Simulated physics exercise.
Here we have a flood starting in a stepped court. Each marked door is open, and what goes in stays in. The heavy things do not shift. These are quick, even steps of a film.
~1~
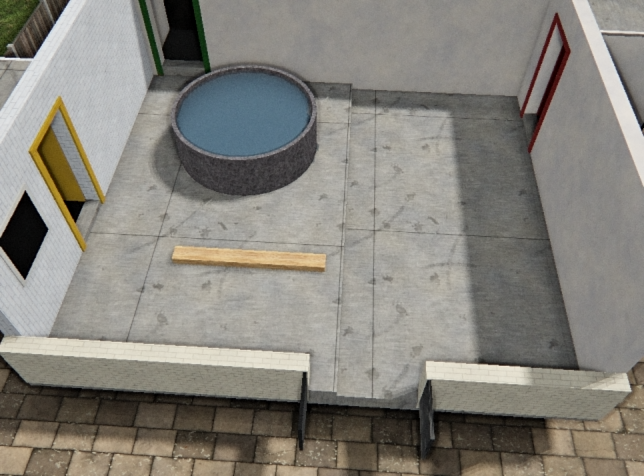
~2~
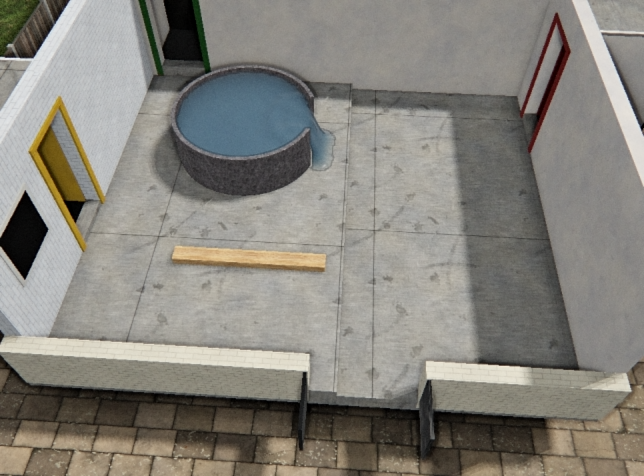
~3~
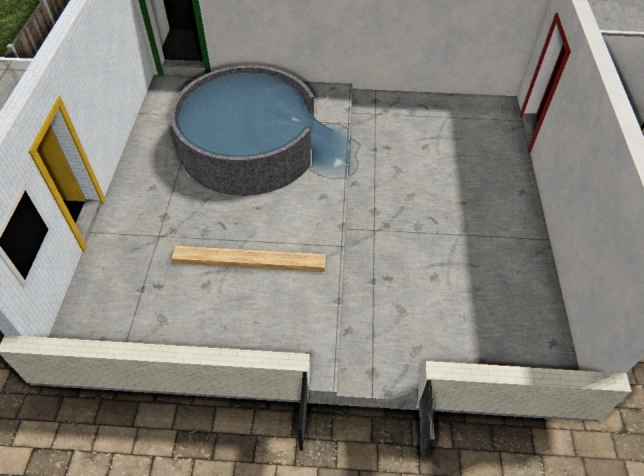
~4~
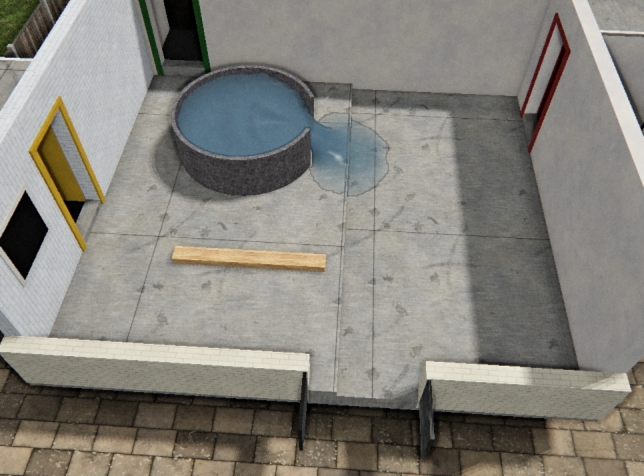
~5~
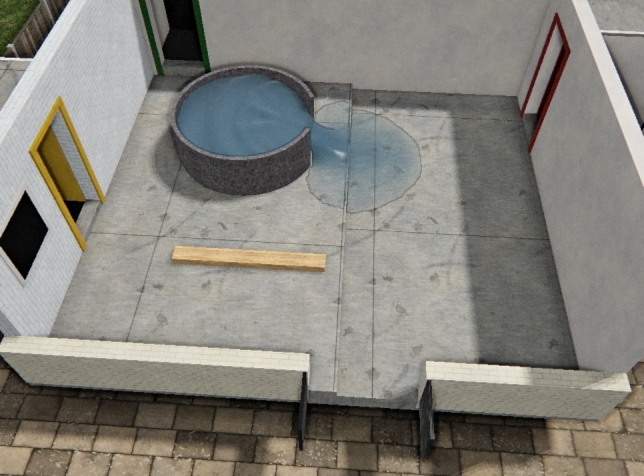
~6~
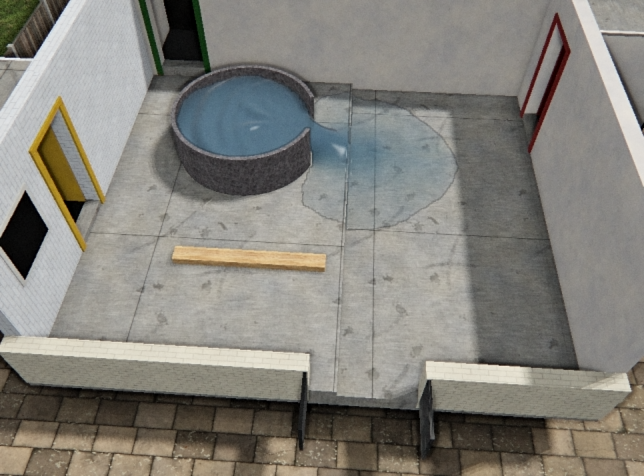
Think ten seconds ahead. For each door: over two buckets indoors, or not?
In the end: The yellow door stays under that; the red door takes more than that; the green door stays under that.
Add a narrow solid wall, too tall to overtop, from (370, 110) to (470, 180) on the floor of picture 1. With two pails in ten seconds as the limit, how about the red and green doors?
My reading: The red door stays under, the green door lets less in.
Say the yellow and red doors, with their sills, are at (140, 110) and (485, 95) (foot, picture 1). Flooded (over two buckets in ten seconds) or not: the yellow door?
My reading: The yellow one takes less.
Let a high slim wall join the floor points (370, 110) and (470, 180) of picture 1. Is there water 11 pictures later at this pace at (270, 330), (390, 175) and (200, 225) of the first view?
In that order: Free of water, wet, not flooded.
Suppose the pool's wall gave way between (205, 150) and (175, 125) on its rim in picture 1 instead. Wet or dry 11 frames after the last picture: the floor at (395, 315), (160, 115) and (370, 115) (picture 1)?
In that order: Free of water, covered, no water.
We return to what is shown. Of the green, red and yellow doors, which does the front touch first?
That is the red one.
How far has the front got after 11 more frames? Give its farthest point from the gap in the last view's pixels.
Near (568, 326).
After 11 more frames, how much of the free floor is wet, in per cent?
Near 40 in a hundred.
A moment on, water covers 35 % of the floor; the yellow door not reached, the red door wet at the sill, nothing in, the green door not reached.
Next, water covers 40 % of the floor; the yellow door not reached, the red door over two buckets in, the green door not reached.
Then, water covers 45 % of the floor; the yellow door not reached, the red door far over two buckets in, the green door not reached.
Later, water covers 50 % of the floor; the yellow door not reached, the red door far over two buckets in, the green door not reached.
In the end, water covers 50 % of the floor; the yellow door not reached, the red door far over two buckets in, the green door not reached.
